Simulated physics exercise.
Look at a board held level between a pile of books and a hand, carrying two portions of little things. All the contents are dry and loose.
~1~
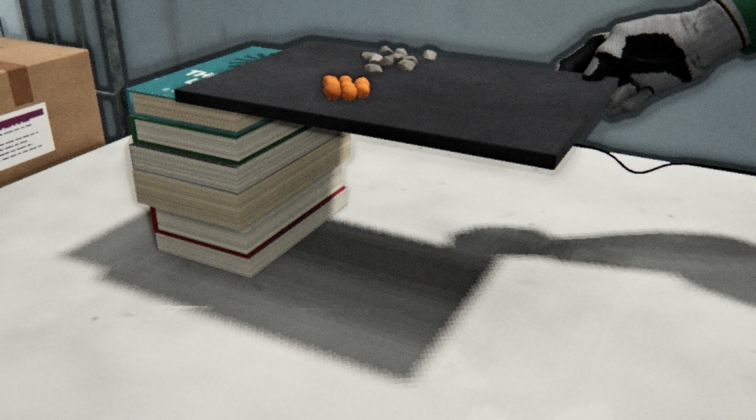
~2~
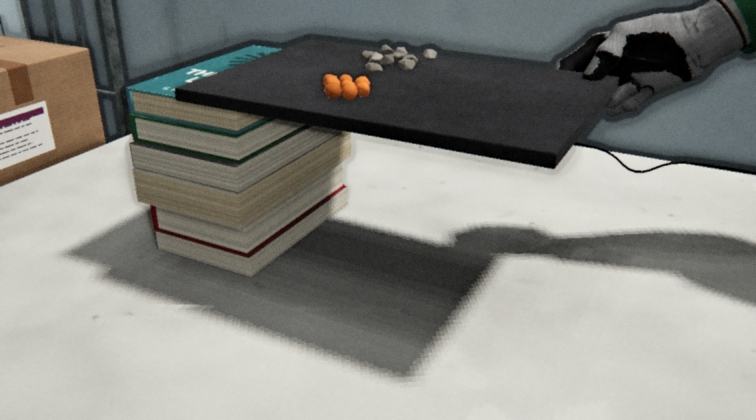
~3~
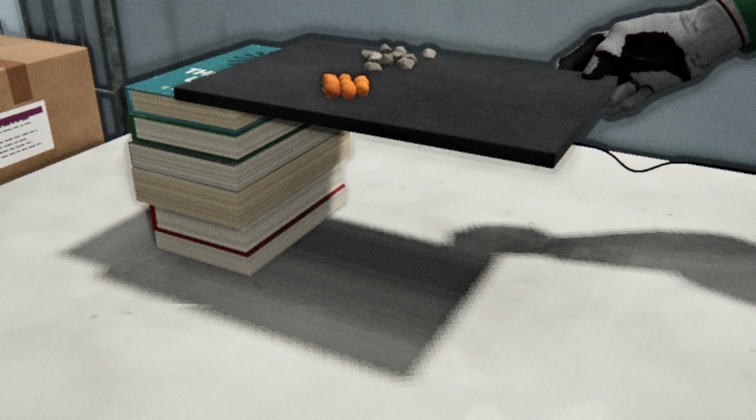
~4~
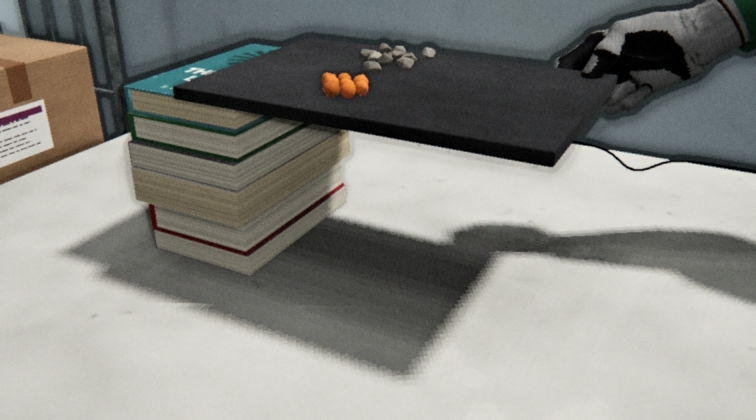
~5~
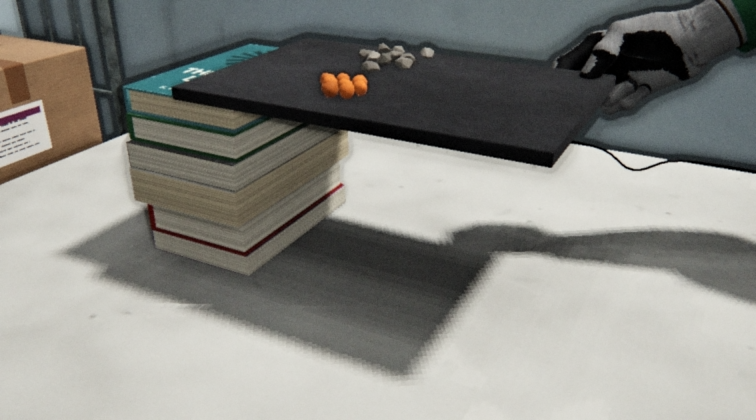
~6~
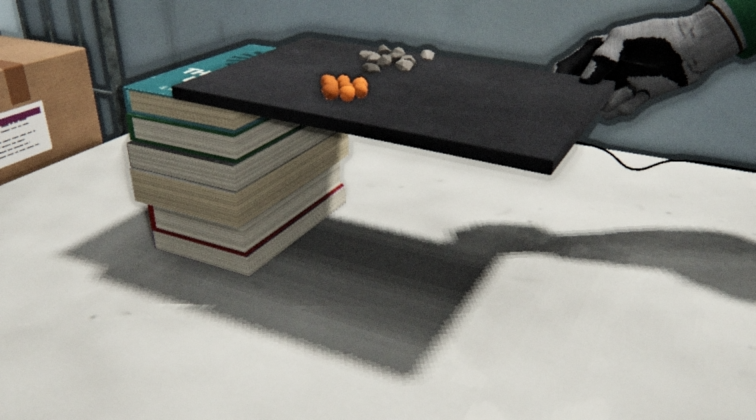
A gloved hand at the right barely moves, lowering its end of a dark board very slightly at the close, while the camera and both small piles stay still. The board rests at left on stacked books with a teal cover on top, above a white table seen from slightly above. Orange coated pieces sit near, greyish bits behind, and a cardboard box stands far left.
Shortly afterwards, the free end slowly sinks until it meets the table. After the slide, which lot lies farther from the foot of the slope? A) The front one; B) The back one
A, the front one.
Then, 0.49 s after the last picture, board sloping at 16°; near lot all still on the board; far lot all still on the board.
Then, 1.02 s after the last picture, board sloping at 34°; near lot mostly less than half a board's length out; far lot all still on the board.
Then, 1.64 s after the last picture, board resting at 39°; near lot mostly up to a board's length out; far lot mostly less than half a board's length out.
At rest, board resting at 39°; near lot mostly up to a board's length out; far lot mostly less than half a board's length out; the near lot has gone farther.
